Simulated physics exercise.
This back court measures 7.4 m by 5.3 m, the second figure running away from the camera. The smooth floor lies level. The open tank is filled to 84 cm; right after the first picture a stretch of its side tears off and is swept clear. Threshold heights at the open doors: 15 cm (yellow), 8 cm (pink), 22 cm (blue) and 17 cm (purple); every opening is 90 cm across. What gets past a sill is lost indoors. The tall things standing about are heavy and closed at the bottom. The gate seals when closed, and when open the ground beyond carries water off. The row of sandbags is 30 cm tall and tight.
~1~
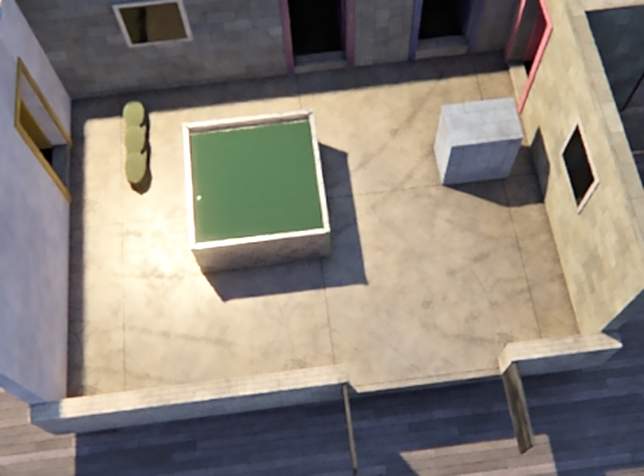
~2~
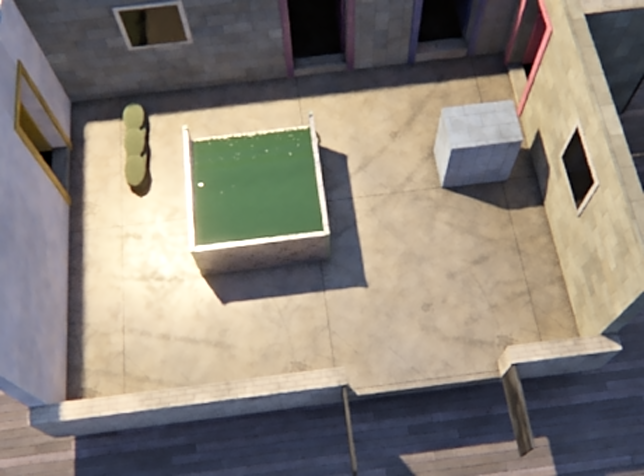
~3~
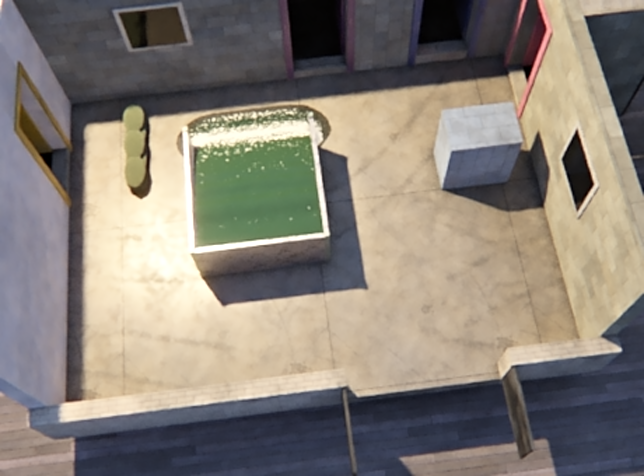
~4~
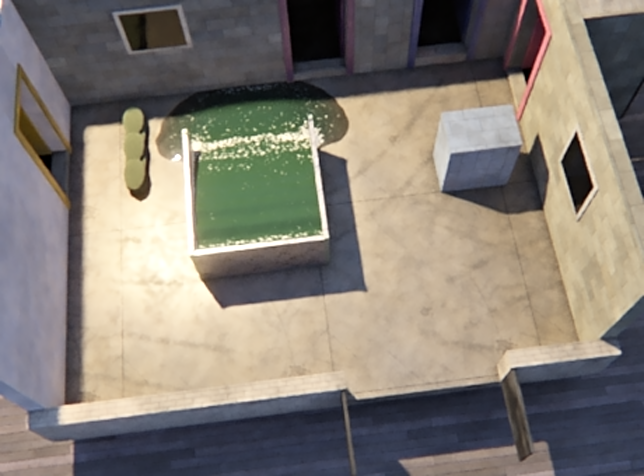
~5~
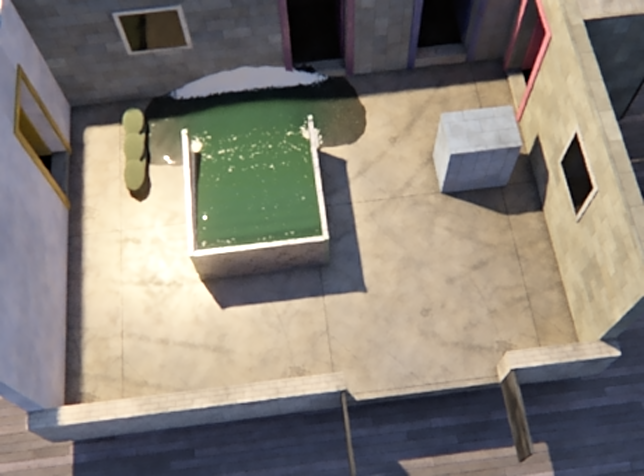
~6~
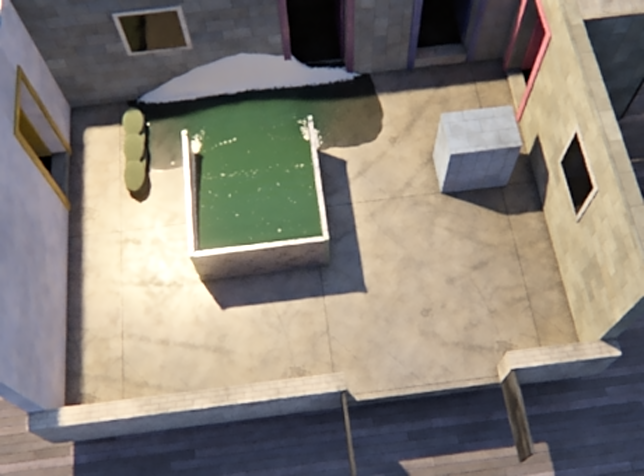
In a walled courtyard, green water bursts from the tank's far side and spreads across the floor.
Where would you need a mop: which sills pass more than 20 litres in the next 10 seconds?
The water let in: At the yellow door it keeps below the limit; at the pink door it exceeds the limit; at the blue door it stays under the limit; at the purple door it goes over the limit.
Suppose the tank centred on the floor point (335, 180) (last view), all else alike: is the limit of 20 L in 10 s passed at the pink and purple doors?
Against that limit: Pink past it, purple above.
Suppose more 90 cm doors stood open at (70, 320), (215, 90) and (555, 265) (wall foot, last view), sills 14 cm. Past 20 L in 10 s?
In turn: Not over, over, under.
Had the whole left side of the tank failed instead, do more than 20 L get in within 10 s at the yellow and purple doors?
Against that limit: Yellow past it, purple below.
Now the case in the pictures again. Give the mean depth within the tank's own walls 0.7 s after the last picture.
Some 38 cm.
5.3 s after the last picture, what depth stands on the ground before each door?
Depths in cm: Yellow 5, pink 13, blue 15, purple 8.
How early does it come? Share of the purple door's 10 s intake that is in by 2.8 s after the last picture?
About 100 per cent.
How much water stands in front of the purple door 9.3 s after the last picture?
Some 8.5 cm.
Then, 0.7 s after the last picture water covers 20 % of the floor and is deepest (57 cm) near (242, 100); yellow door not reached, pink door not reached, blue door 6 cm at the sill, 0 L in, purple door 35 cm at the sill, 44 L in.
Then, 1.5 s after the last picture water covers 40 % of the floor and is deepest (48 cm) near (82, 109); yellow door 15 cm at the sill, 0 L in, pink door 10 cm at the sill, 23 L in, blue door 10 cm at the sill, 0 L in, purple door 28 cm at the sill, 114 L in.
Then, 2.8 s after the last picture water covers 65 % of the floor and is deepest (27 cm) near (512, 95); yellow door 11 cm at the sill, 2 L in, pink door 24 cm at the sill, 182 L in, blue door 7 cm at the sill, 0 L in, purple door 16 cm at the sill, 143 L in.
Then, 5.3 s after the last picture water covers 90 % of the floor and is deepest (16 cm) near (67, 334); yellow door 5 cm at the sill, 3 L in, pink door 13 cm at the sill, 312 L in, blue door 15 cm at the sill, 0 L in, purple door 8 cm at the sill, 144 L in.
Then, 9.3 s after the last picture water covers 95 % of the floor and is deepest (12 cm) near (546, 220); yellow door 6 cm at the sill, 3 L in, pink door 7 cm at the sill, 334 L in, blue door 8 cm at the sill, 0 L in, purple door 9 cm at the sill, 144 L in.
